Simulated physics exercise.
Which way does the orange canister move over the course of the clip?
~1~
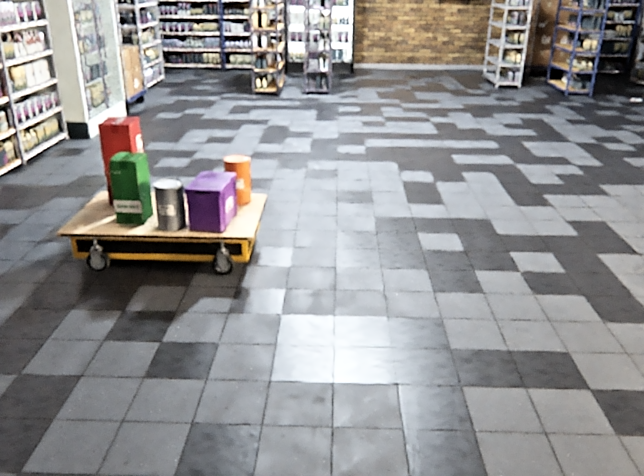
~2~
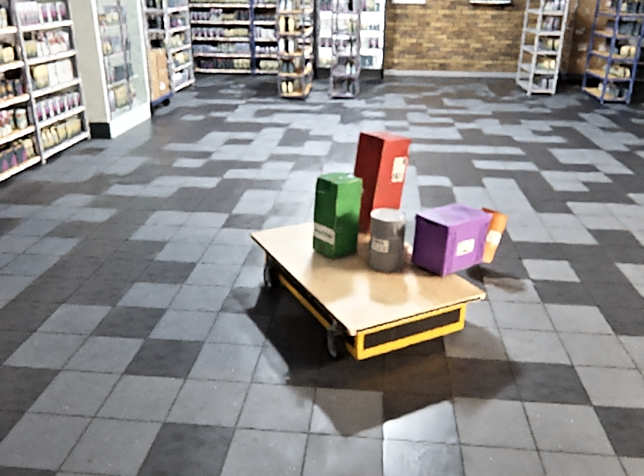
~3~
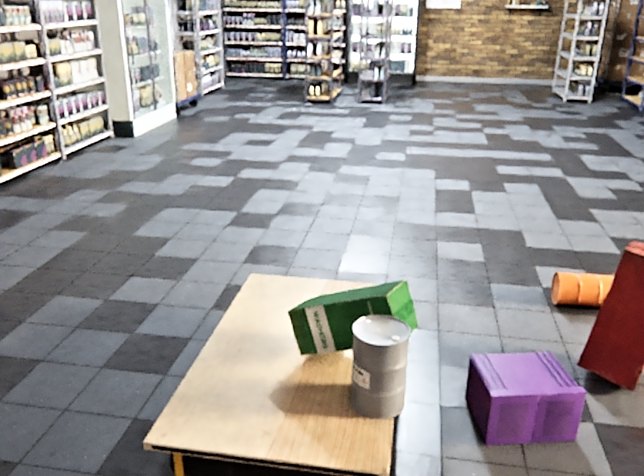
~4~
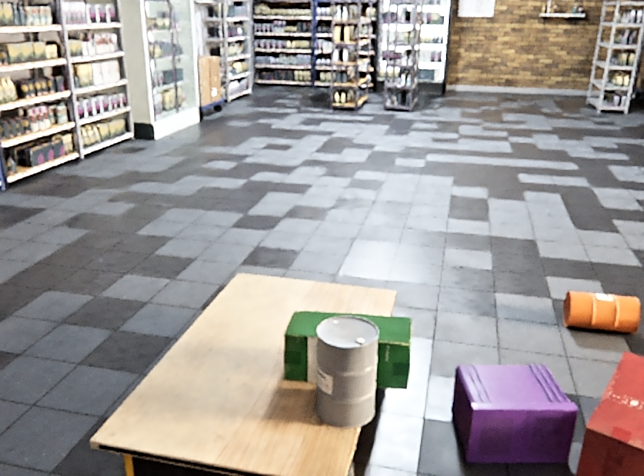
The orange canister moves to the right, coming off the cart and ending up on its side on the tiled floor.
